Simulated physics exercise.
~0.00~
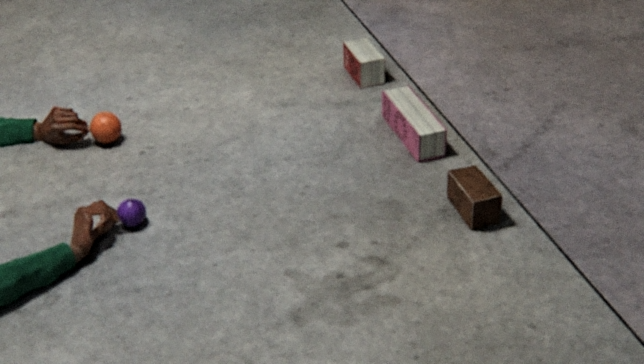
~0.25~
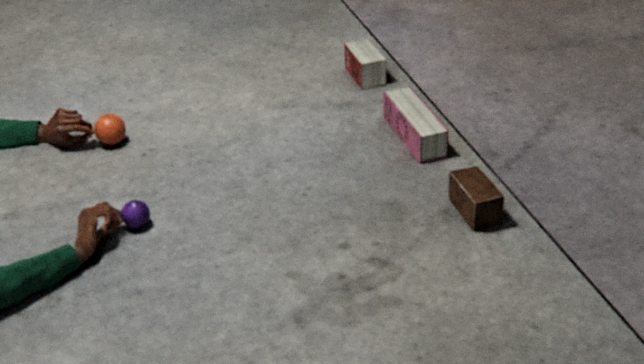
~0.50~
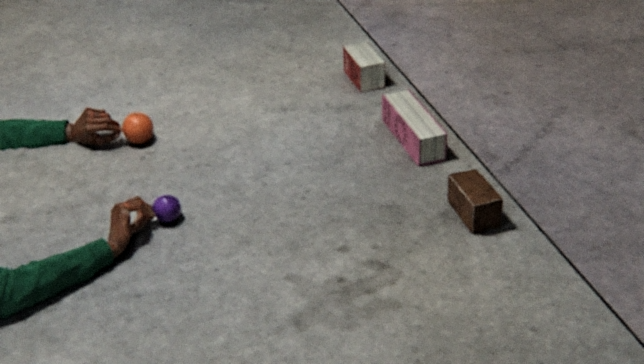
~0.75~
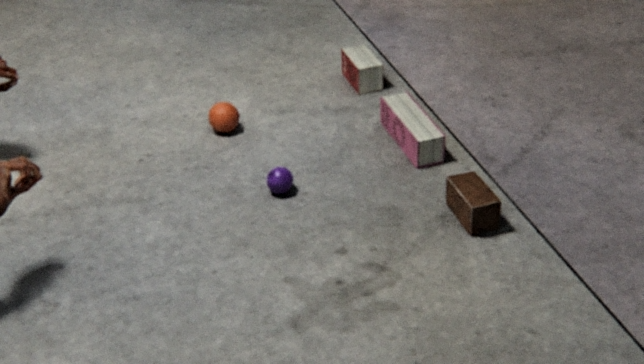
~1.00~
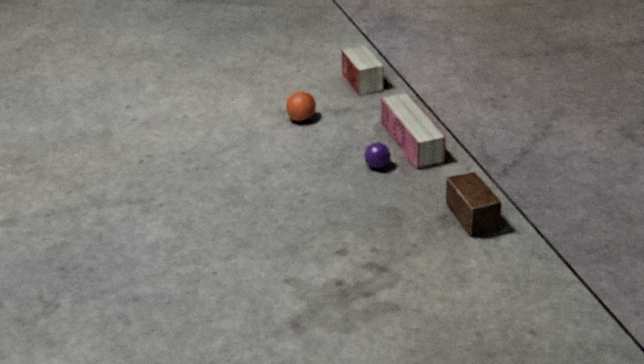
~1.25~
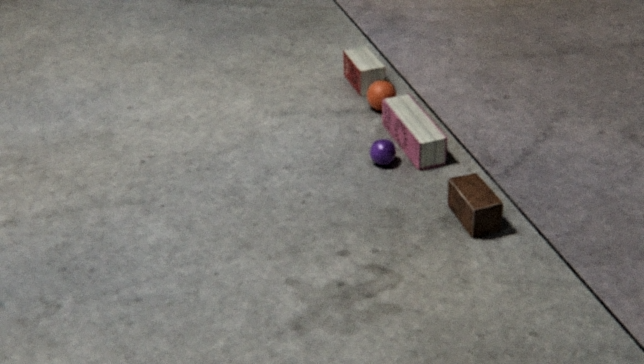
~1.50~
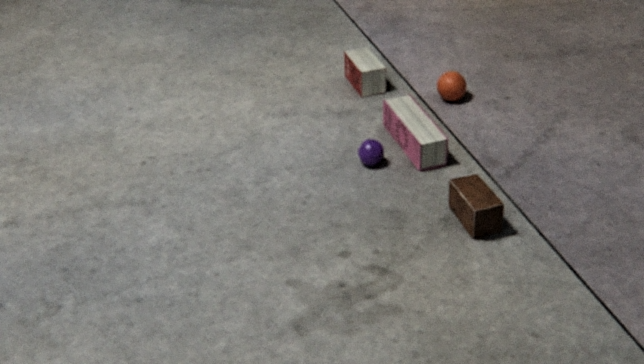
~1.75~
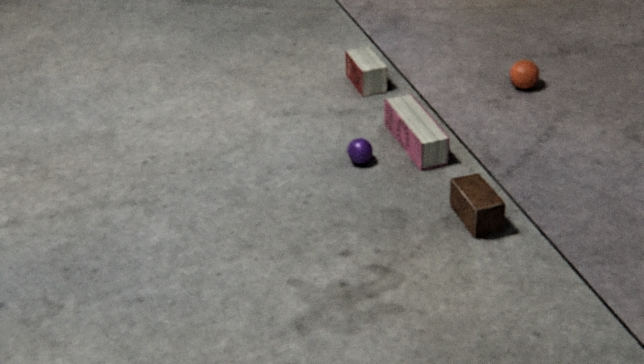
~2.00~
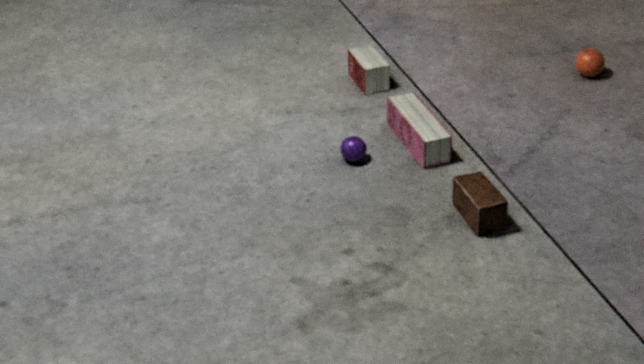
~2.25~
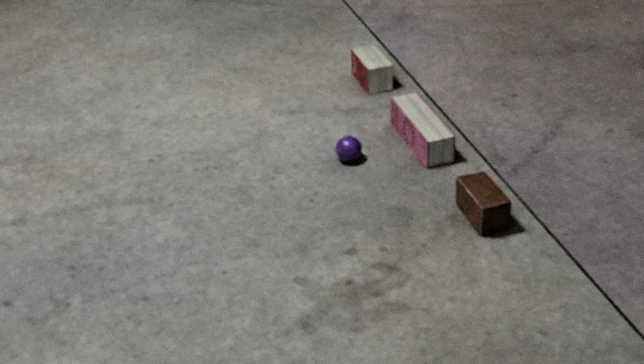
On a grey concrete floor, two hands rolled an orange ball and a purple one rightward at three spaced blocks; the purple one bounced back off the pink middle block and stayed in front, while the orange slipped through a gap and rolled out of view.
